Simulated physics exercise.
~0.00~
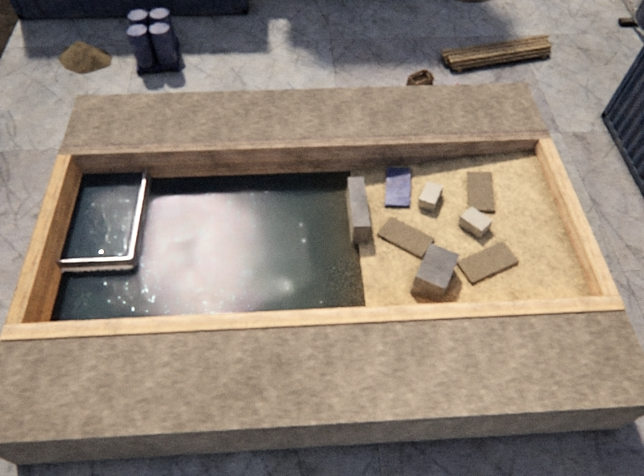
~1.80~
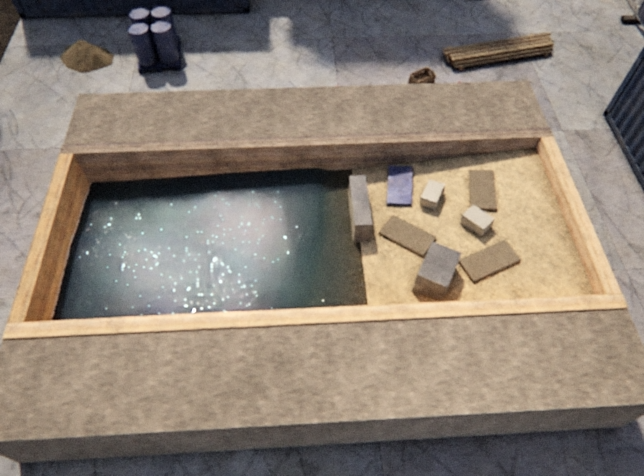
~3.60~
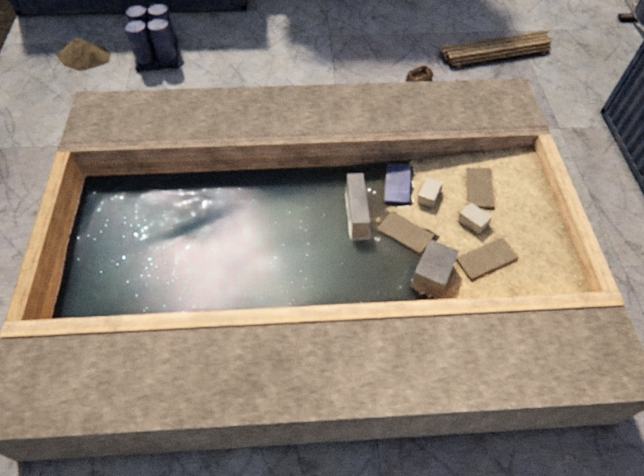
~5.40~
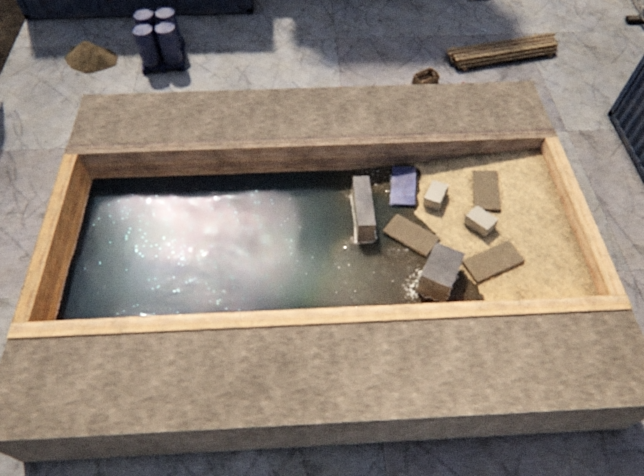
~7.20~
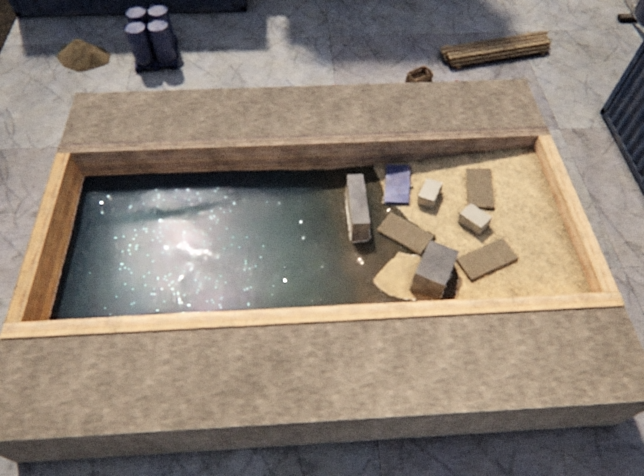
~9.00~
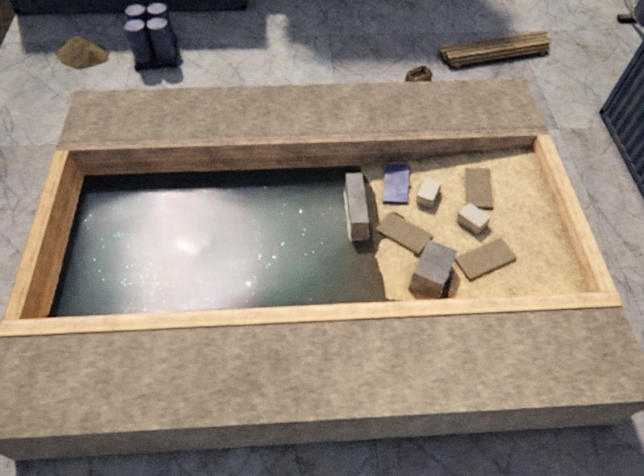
The clip shows a wooden-edged basin where water held behind a frame at the left is released and spreads up the sandy slope, wetting sand around several blocks and a blue slab before drawing back, with the blocks and slab still resting in place.
